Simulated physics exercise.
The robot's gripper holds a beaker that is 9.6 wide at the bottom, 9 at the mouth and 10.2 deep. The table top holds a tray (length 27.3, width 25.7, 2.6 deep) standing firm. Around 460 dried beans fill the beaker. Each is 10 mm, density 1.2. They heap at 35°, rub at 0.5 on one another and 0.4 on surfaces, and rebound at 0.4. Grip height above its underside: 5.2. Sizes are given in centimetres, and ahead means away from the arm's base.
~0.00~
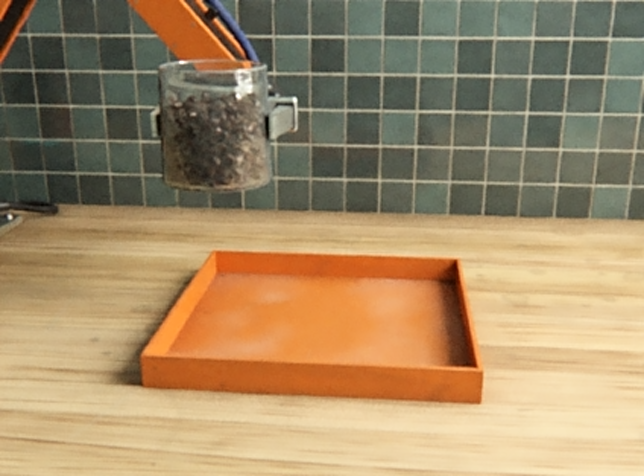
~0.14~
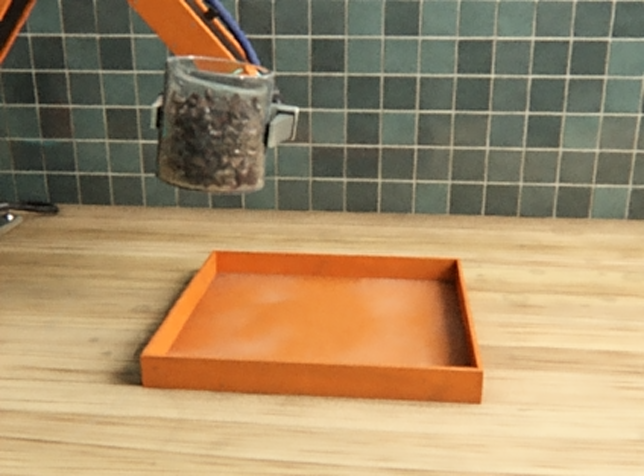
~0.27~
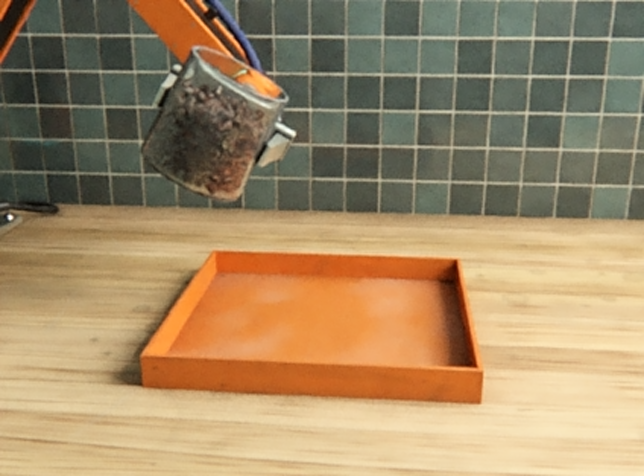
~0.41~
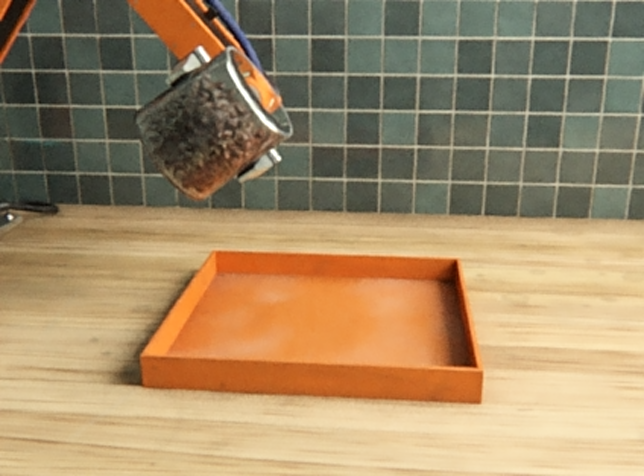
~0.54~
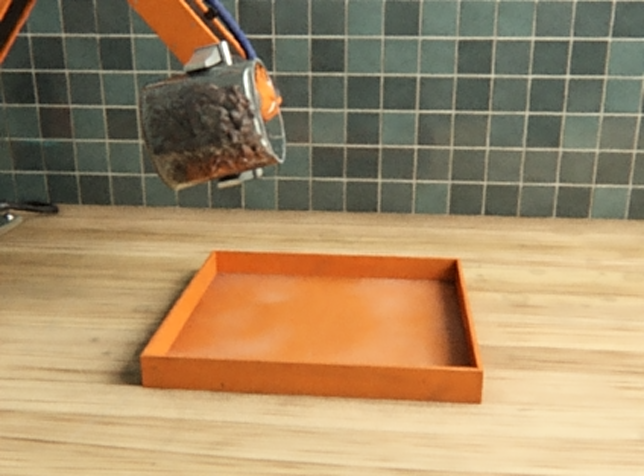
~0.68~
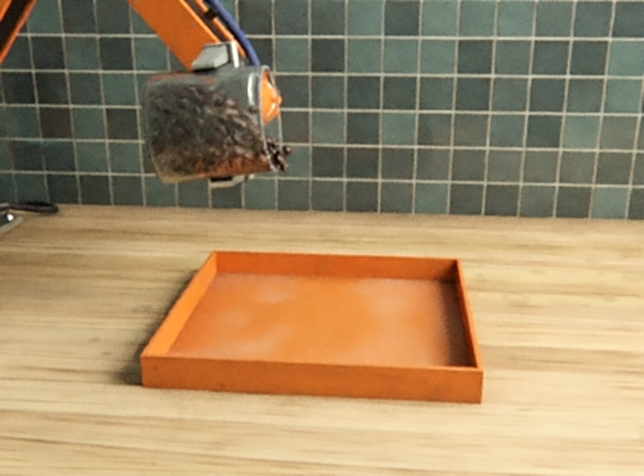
A clear beaker of dark beans, held by an orange robot arm at the upper left, starts upright and tips steadily to the right until it lies almost on its side. The beans shift toward its mouth, and a few show at the rim. Below, an empty, shallow orange tray sits on a pale wooden table before green tiles, seen from slightly above by a still camera.
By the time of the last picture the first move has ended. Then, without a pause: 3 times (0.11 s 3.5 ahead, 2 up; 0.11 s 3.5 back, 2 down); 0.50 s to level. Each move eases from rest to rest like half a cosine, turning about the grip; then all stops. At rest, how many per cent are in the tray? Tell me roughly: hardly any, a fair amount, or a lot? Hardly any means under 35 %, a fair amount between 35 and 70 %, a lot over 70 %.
A lot.
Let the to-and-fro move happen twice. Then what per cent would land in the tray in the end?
In that case, some 75 per cent.
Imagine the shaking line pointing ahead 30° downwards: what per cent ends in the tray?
45 %.
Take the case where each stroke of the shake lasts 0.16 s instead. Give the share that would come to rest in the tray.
It would be some 55 %.
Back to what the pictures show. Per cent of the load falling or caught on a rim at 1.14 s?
Reading at that time: Some 20 per cent.
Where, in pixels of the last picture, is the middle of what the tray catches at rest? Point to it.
Roughly at pixel (371, 321).
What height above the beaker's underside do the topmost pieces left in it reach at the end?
Height at rest: Approx. 5.0 cm.
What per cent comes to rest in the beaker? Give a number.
About 20 percent.
By 1.14 s, tilted 84° forward, highest piece 20 above the table; 226 in the tray, 141 in the beaker, 2 on the table or floor, 93 in flight or on a rim.
By 1.61 s, tilted 37° forward, highest piece 21 above the table; 372 in the tray, 88 in the beaker, 2 on the table or floor.
By 2.04 s, level, highest piece 20 above the table; 372 in the tray, 88 in the beaker, 2 on the table or floor.
By 3.09 s, level, highest piece 20 above the table; 372 in the tray, 88 in the beaker, 2 on the table or floor.
Final count, 372 in the tray, 88 in the beaker, 2 on the table or floor. That is 81 % in the tray.
